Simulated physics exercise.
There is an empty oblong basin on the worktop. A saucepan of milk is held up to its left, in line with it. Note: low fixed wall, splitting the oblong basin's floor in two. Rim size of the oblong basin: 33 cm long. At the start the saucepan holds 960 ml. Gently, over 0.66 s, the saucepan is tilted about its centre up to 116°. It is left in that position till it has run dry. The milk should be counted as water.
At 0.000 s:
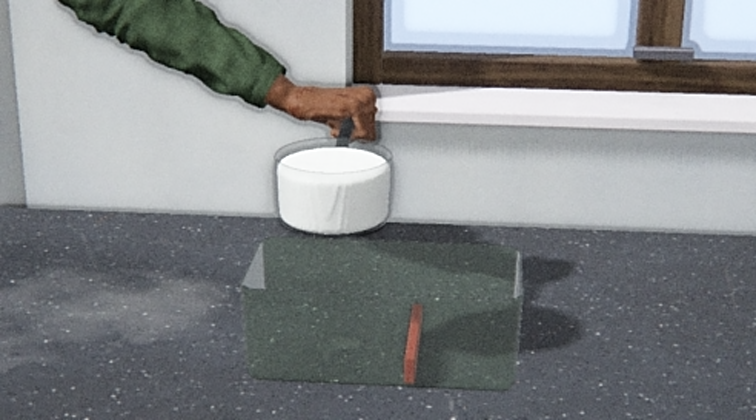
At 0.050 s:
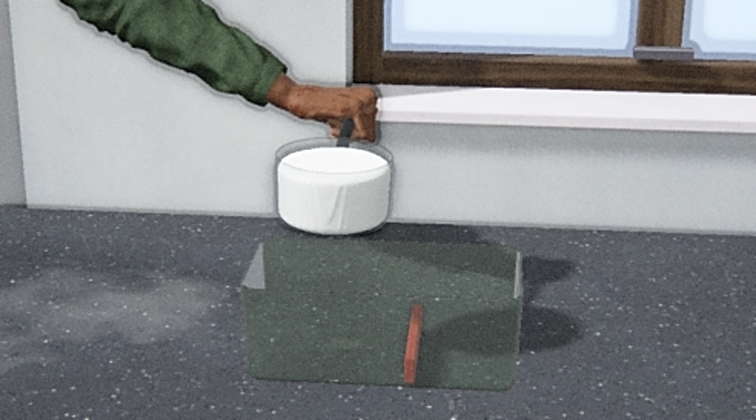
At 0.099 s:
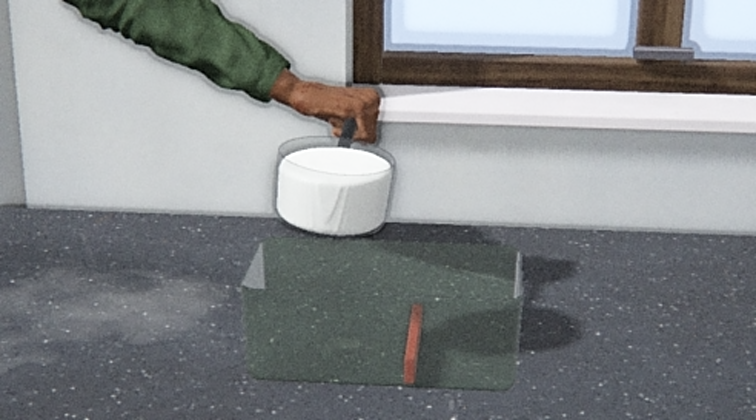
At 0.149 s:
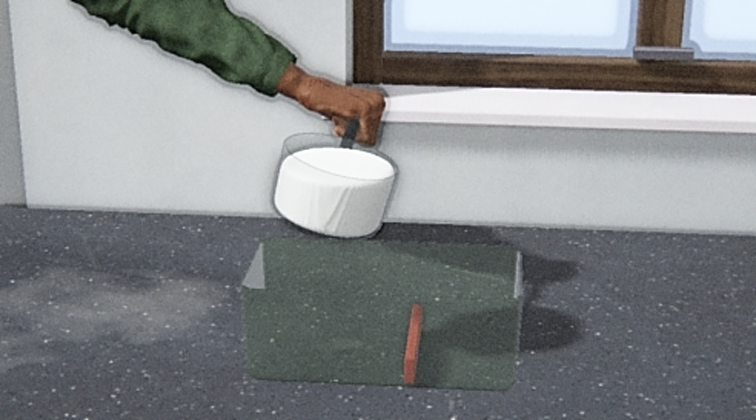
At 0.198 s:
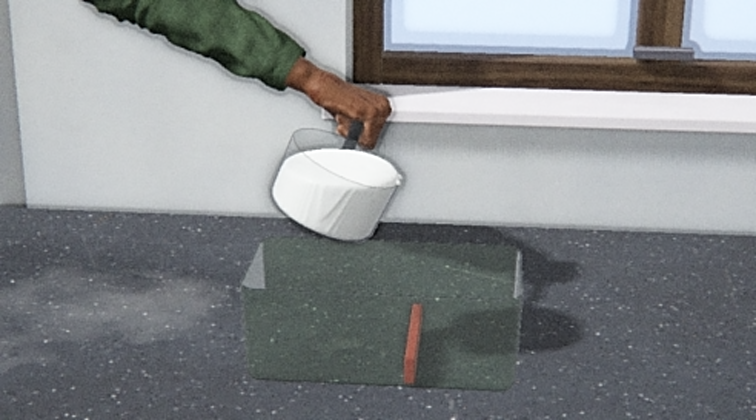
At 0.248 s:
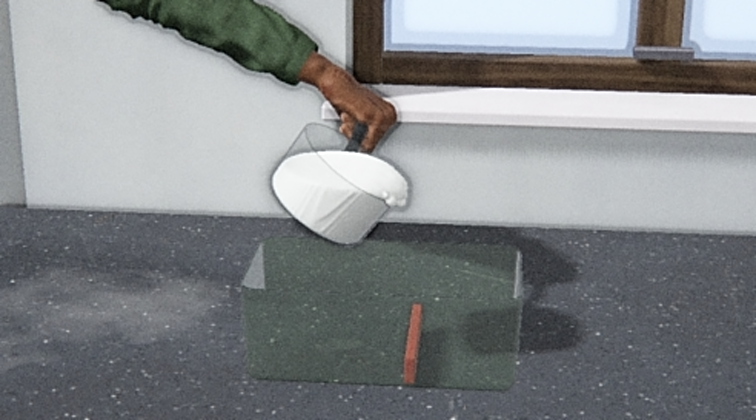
An arm in a dark green sleeve reaches in from the upper left, holding a clear saucepan of white milk by its dark handle over a speckled dark grey worktop, seen from slightly above before a pale wall and wooden-framed window. Below stands an empty, transparent oblong basin with a reddish divider. The hand holds the pan nearly level, then tilts it rightward increasingly steeply, milk reaching its right rim and bulging slightly over.
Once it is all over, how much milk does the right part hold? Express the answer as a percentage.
The right part holds about 53 per cent.
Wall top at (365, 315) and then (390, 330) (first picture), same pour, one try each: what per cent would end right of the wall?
Around 95 and 80 percent, in that order.
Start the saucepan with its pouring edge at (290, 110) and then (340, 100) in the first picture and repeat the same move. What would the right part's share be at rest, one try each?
Some 20 and 30 per cent, in that order.
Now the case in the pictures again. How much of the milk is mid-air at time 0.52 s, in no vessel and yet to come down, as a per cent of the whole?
Some 26 per cent.
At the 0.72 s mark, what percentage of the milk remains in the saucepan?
Close to 3 percent of the total.
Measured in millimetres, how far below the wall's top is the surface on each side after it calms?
The left side gives some 20 mm, the right side some 8 mm.
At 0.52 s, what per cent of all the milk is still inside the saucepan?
Near 24 in a hundred.
After 0.52 s the tilt is 104° and 23 per cent is still to pour, 7 is left of the wall and 44 right of it.
After 0.72 s the tilt is 116° and 3 per cent is still to pour, 32 is left of the wall and 60 right of it.
After 0.93 s the tilt is 116° and 0 per cent is still to pour, 41 is left of the wall and 57 right of it.
After 1.16 s the tilt is 116° and 0 per cent is still to pour, 45 is left of the wall and 54 right of it.
In the end 46 per cent lies left of the wall, 53 right of it and 1 outside.
